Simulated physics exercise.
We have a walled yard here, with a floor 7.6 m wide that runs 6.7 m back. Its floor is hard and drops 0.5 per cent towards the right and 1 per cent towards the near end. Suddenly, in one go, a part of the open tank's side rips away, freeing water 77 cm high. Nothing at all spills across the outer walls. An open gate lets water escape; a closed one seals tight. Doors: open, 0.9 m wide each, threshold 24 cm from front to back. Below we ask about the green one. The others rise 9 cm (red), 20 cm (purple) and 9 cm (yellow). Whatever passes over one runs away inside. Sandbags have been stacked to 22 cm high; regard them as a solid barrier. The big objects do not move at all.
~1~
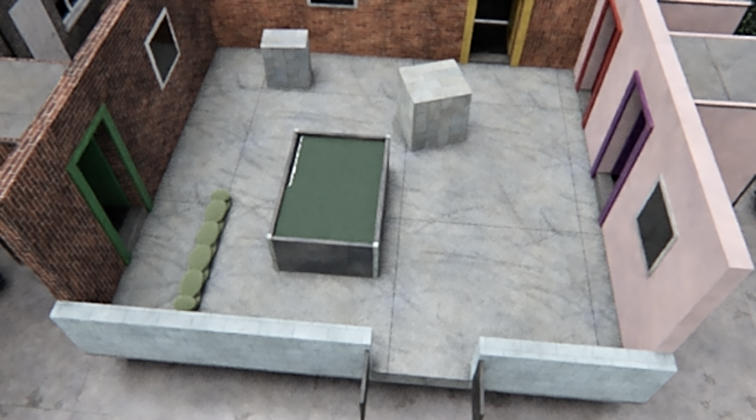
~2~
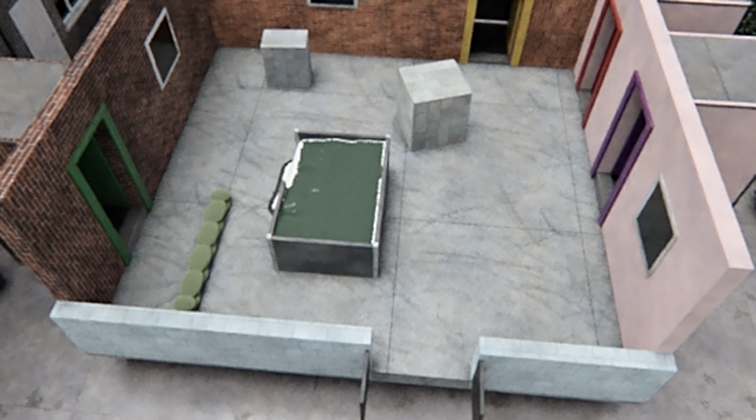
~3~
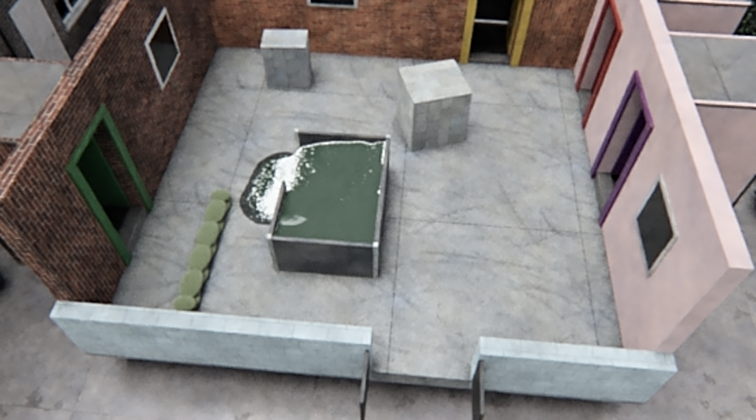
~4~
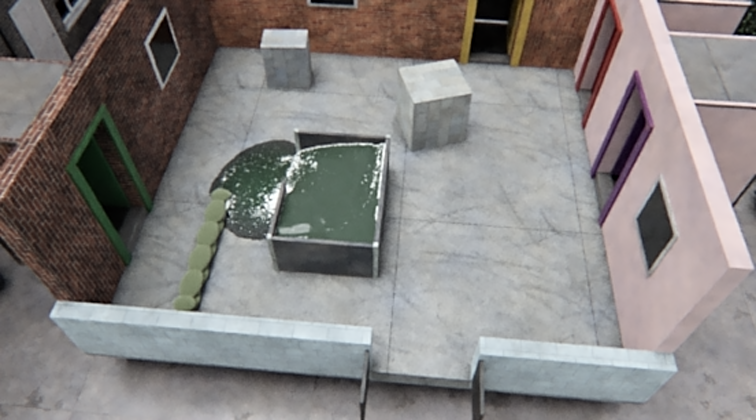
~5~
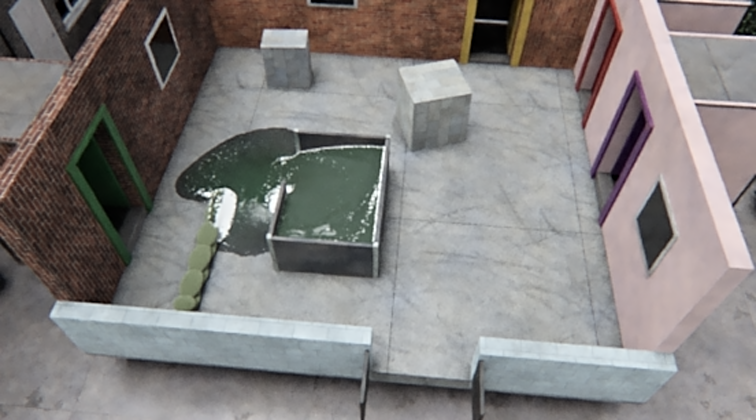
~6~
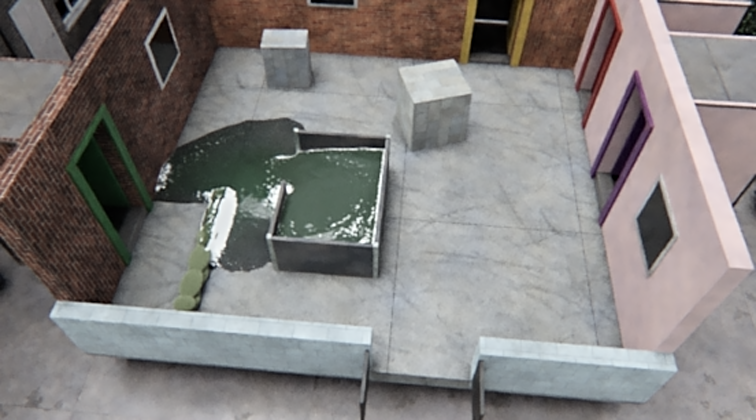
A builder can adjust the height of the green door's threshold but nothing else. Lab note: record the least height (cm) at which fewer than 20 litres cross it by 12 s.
Least height: 8.5 cm.
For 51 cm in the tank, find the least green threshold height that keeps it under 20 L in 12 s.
Roughly 4.5 centimetres.
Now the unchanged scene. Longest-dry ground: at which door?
It's the purple door.
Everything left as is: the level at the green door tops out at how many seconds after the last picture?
The depth peaks at about 1.4 seconds.
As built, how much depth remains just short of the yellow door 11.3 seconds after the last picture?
It comes to about 4.5 centimetres deep.
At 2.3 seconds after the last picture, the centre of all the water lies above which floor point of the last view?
(260, 178).
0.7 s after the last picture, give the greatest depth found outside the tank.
Roughly 44 cm.
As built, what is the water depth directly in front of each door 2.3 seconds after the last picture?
Depths in cm: Red 0, green 9, purple 0, yellow 0.
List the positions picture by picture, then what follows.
The first picture shows the open tank at (333, 187) is whole and still, 77 cm deep; the green door at (118, 196) is dry.
In the second picture, water pours out at (295, 177) and has run 0.3 m, to (272, 208); about 10 cm deep outside, 77 cm at the back.
In the third picture, water pours out at (296, 179) and has run 0.8 m, to (245, 203); about 12 cm deep outside, 76 cm at the back.
In the fourth picture, the gap is at (296, 180), the front 1.4 m out at (215, 190); the back of the open tank holds 72 cm.
In the fifth picture, the gap is at (296, 181), the front 2.0 m out at (181, 187); the back of the open tank holds 65 cm.
In the sixth picture, water pours out at (296, 181) and has run 2.4 m, to (173, 155); about 6 cm deep outside, 66 cm at the back; the green door at (118, 196), 2.7 m from the gap, is still 0.8 m from the nearest water.
Then, 0.7 s after the last picture water covers 20 % of the floor, deepest (44 cm) near (166, 173); 7 cm at the green door, 0 litres in over its 19 cm threshold.
Then, 2.3 s after the last picture water covers 35 % of the floor, deepest (30 cm) near (214, 58); 9 cm at the green door, 0 litres in over its 19 cm threshold.
Then, 11.3 s after the last picture water covers 95 % of the floor, deepest (12 cm) near (601, 375); 6 cm at the green door, 0 litres in over its 19 cm threshold.
At the green door as built, the water peaked near 12 cm, 1.3 s after the last picture.
With a threshold of 6.5 cm, 45 litres would have come in within the 12 s; with 10.5 cm, 8 litres. So under 20 litres takes about 8.5 cm.
